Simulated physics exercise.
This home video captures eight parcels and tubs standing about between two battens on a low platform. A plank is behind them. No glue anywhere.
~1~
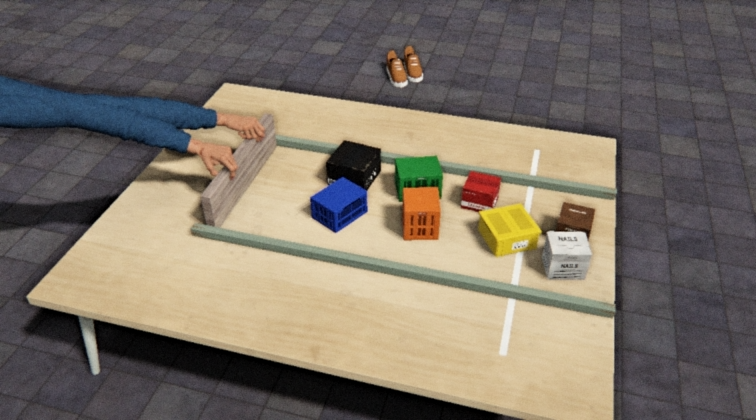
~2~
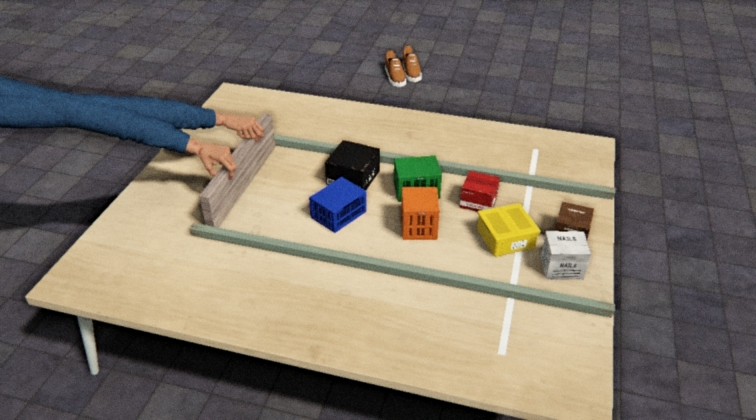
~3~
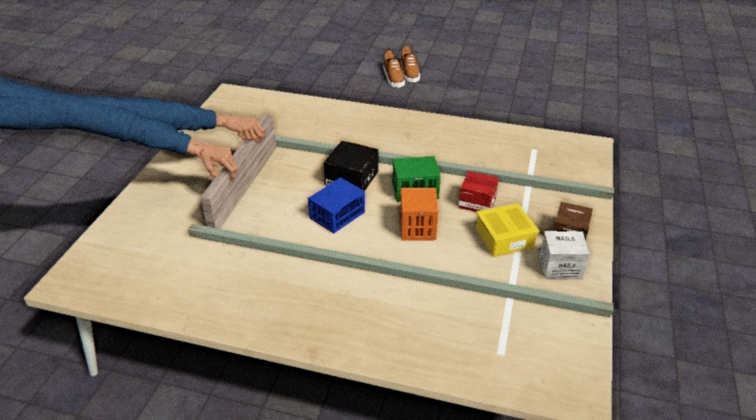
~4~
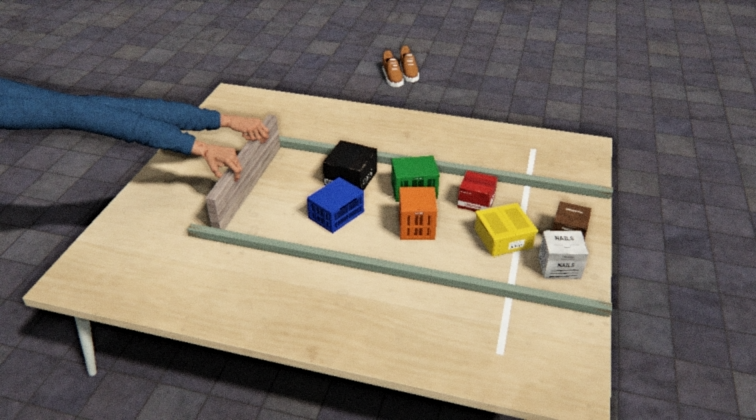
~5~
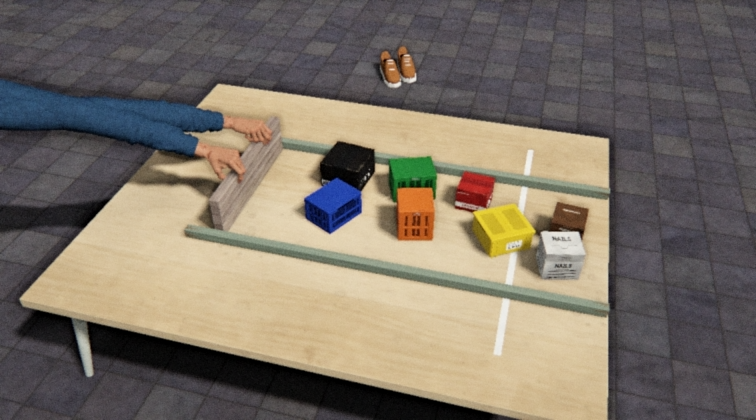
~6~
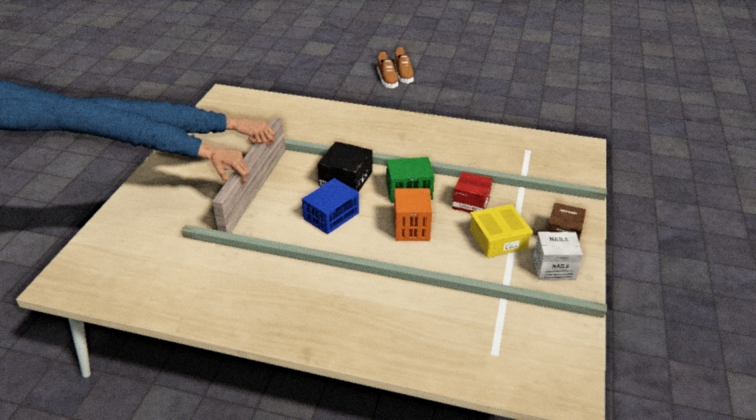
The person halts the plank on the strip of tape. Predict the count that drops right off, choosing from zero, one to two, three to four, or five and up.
The count is three to four.
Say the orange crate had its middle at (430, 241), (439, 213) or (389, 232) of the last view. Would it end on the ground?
It keeps its place, then keeps its place, then keeps its place.
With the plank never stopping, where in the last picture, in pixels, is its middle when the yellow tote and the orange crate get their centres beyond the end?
Its middle is about (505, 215) and about (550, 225).
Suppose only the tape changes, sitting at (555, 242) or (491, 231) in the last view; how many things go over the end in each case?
First try 6, second try 1.
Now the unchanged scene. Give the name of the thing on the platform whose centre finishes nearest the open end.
White box.
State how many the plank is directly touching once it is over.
The figure is 2.
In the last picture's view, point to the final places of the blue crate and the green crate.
In the last picture, roughly (533, 236) and (587, 213).
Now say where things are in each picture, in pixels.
Brown box (574, 226); white box (566, 256); yellow tote (508, 230); plank (242, 169); tape (523, 235), in the first picture.
White box (565, 256); black box (353, 167), in the second picture.
Yellow tote (506, 230); blue crate (337, 205), in the third picture.
Brown box (571, 225); red parcel (477, 193), in the fourth picture.
White box (560, 256); green crate (412, 179), in the fifth picture.
Brown box (565, 226); white box (557, 256); yellow tote (500, 231); plank (253, 174); tape (514, 235), in the sixth picture.
Soon after, none off yet; brown box at rest near (565, 226); white box at rest near (557, 256); yellow tote at rest near (500, 231).
After that, none off yet; brown box displaced about its own width near (605, 232); white box displaced a little near (561, 260); yellow tote displaced about its own width near (559, 237).
In the end, the number that fall off is three or four; gone, red parcel, yellow tote and brown box.
